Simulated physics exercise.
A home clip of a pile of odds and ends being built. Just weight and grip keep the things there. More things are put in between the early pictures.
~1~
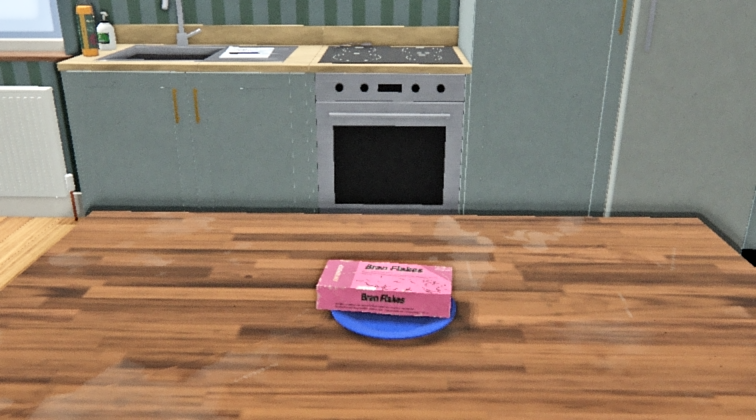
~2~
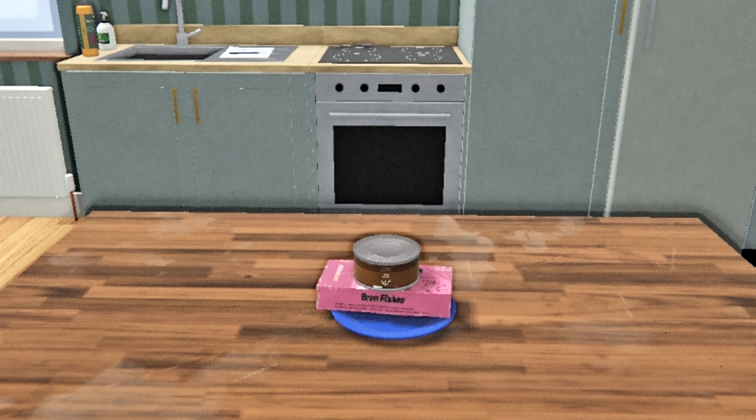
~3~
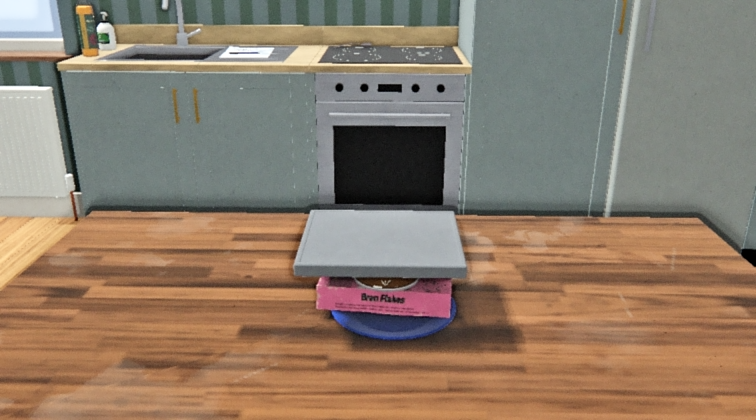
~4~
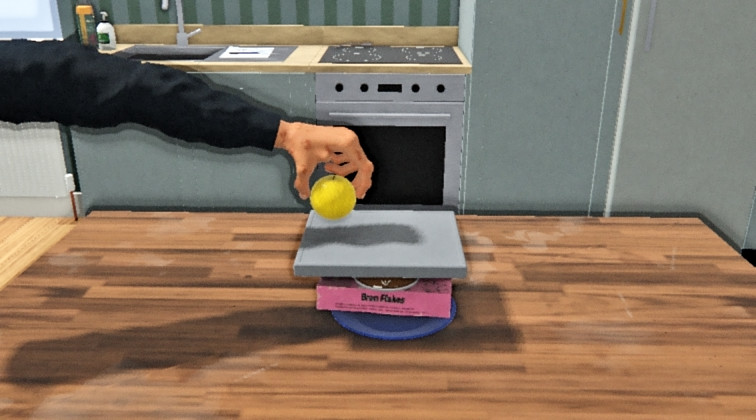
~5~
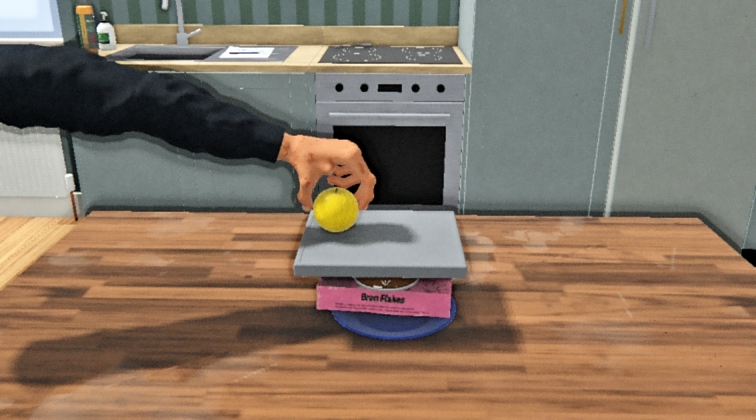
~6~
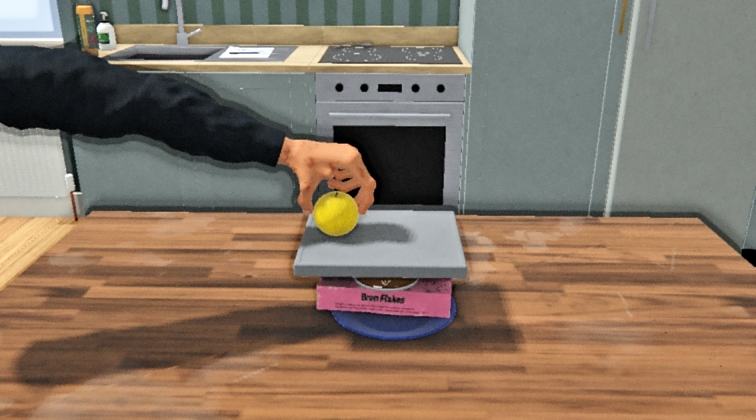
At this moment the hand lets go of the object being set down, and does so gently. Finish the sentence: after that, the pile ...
The pile stays as it was.
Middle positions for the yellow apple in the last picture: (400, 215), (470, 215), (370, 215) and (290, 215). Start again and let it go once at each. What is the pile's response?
Try 1: Stable. Try 2: Falls over. Try 3: Stable. Try 4: Falls over.
Then, 0.10 s after the last picture, nothing has stirred.
Then, 0.60 s after the last picture, yellow apple resting near (335, 215).
At rest, all 5 in place. Seen from the same camera at the end, yellow apple near (335, 215). The pile keeps its balance.
